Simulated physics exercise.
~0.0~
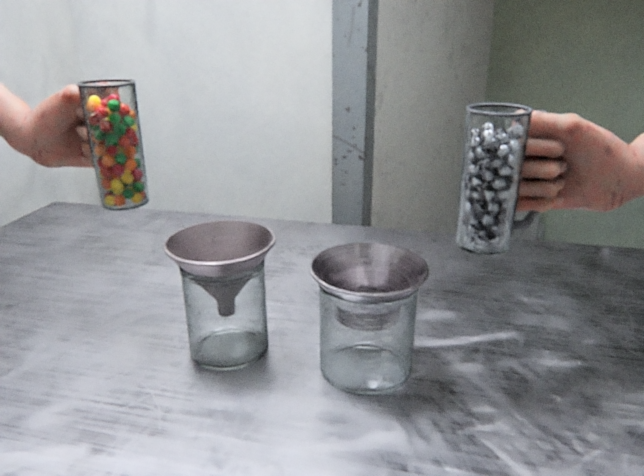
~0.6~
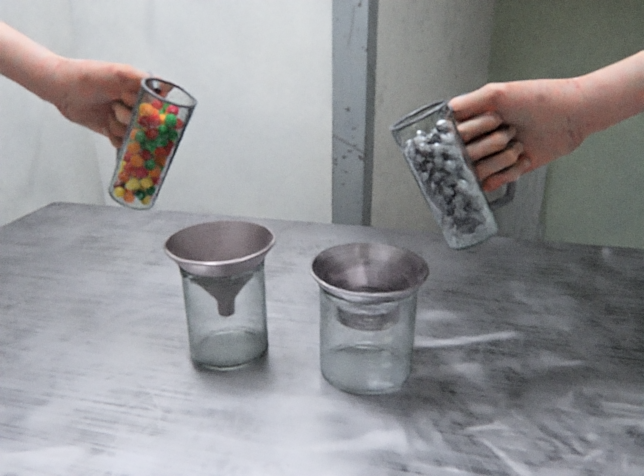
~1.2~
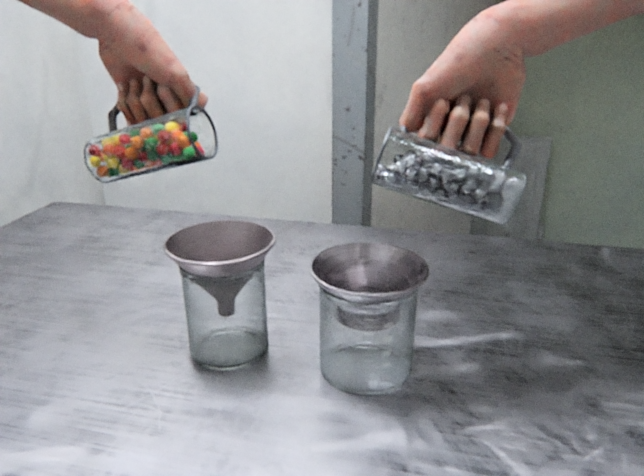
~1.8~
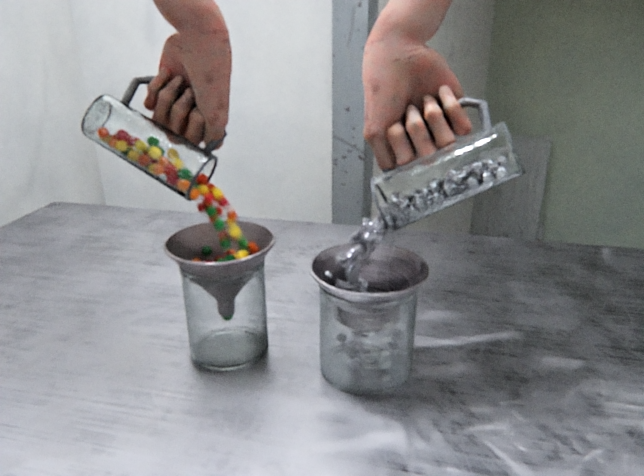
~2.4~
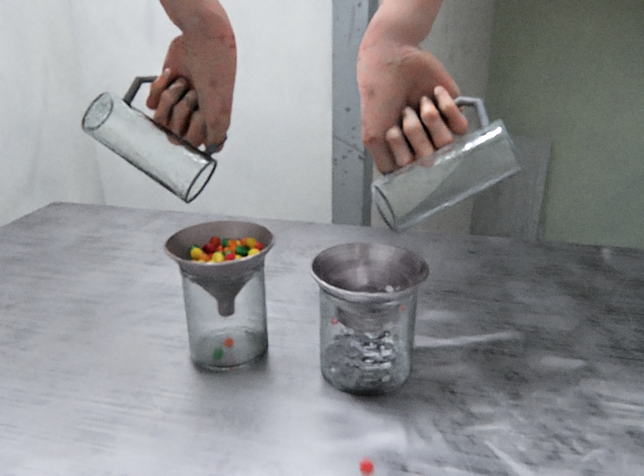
Colorful candies poured by hand clog the left funnel while silvery beads fill the right jar.
